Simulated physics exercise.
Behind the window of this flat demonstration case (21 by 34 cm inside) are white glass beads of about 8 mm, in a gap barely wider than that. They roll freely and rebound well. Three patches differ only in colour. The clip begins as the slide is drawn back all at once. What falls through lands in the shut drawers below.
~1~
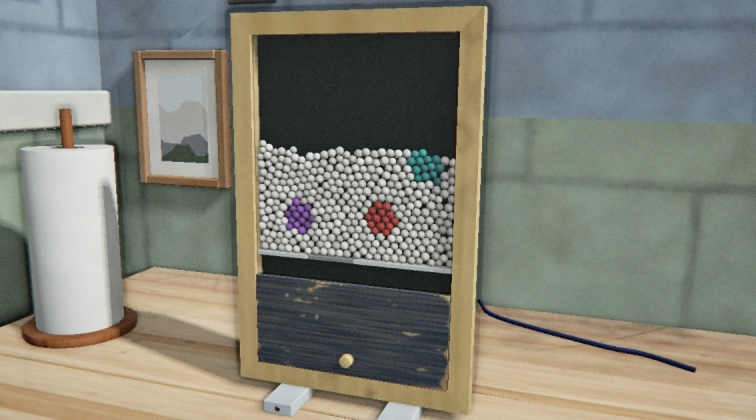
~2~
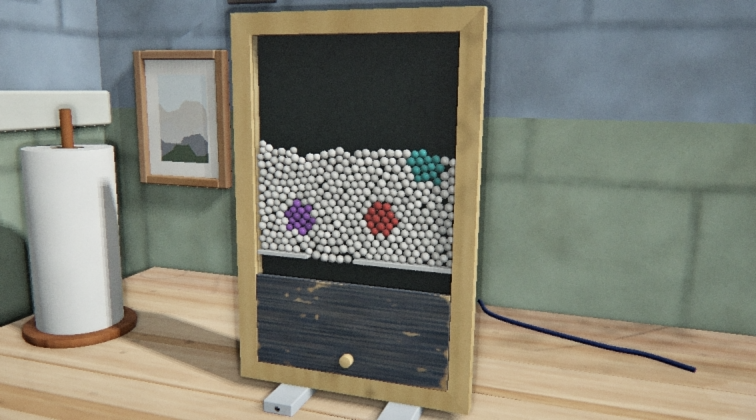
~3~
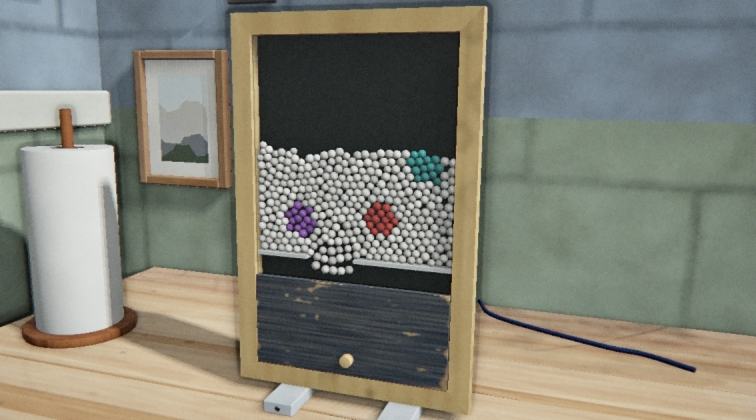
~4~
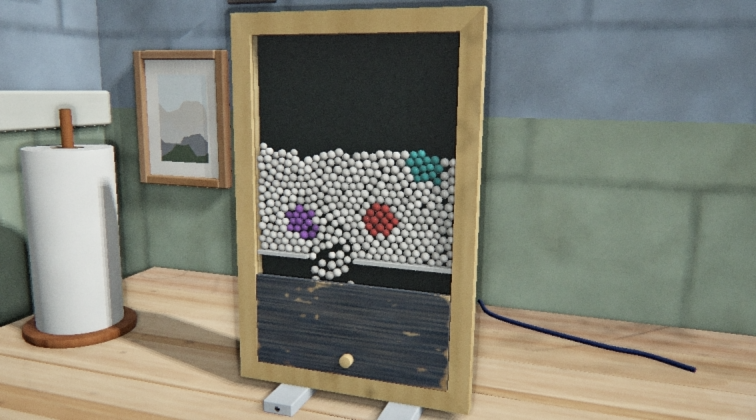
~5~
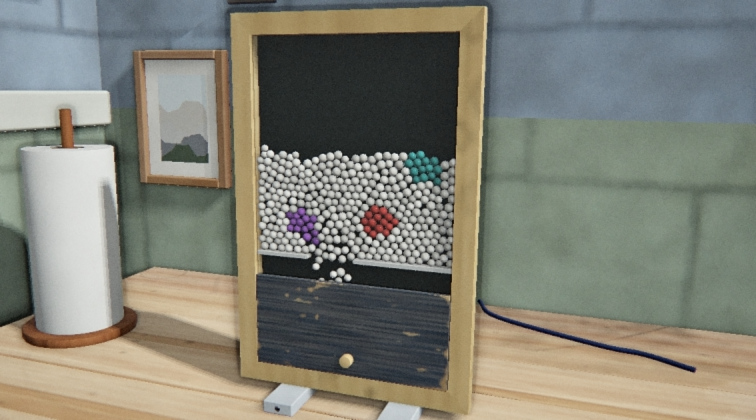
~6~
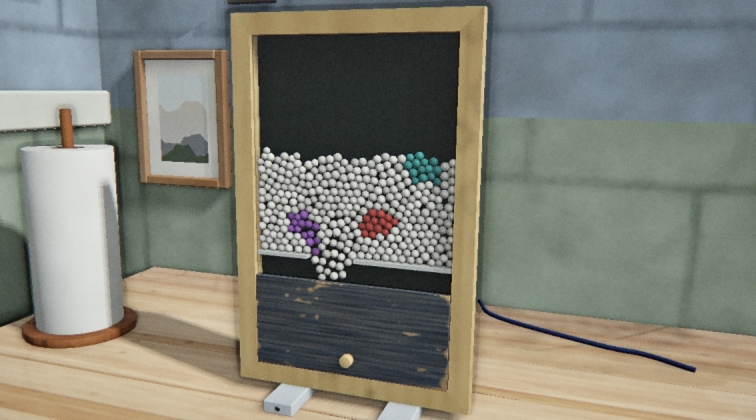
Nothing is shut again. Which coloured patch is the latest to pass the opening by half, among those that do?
Last out: Turquoise.
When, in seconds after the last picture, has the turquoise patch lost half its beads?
At about 0.8 s.
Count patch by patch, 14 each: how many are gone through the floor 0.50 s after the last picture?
Turquoise 0, purple 12, red 8.
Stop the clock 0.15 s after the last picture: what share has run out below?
Roughly 20 per cent.
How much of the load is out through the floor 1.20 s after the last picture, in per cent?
Roughly 85 per cent.
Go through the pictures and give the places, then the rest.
The first picture shows about 360 beads; beads centred (351, 203); turquoise patch (425, 167); purple patch (299, 217); red patch (381, 220); slide (305, 256) to (359, 261).
The second picture shows beads centred (350, 204); 1 out.
The third picture shows beads centred (350, 204); 7 out.
The fourth picture shows beads centred (349, 206); 13 out.
The fifth picture shows beads centred (354, 210); 18 out.
The sixth picture shows beads centred (349, 207); 27 out; turquoise patch (423, 169); purple patch (304, 229); red patch (377, 224).
Then, 0.15 s after the last picture, 20 % are out; out of 14, turquoise 0, purple 5, red 1.
Then, 0.50 s after the last picture, 50 % are out; out of 14, turquoise 0, purple 12, red 8.
Then, 1.20 s after the last picture, 85 % are out; out of 14, turquoise 13, purple 14, red 14.
At rest 3.1 s after the last picture, 90 % are out; out of 14, turquoise 14, purple 14, red 14; half out at turquoise 0.77 s, purple 0.23 s, red 0.43 s.
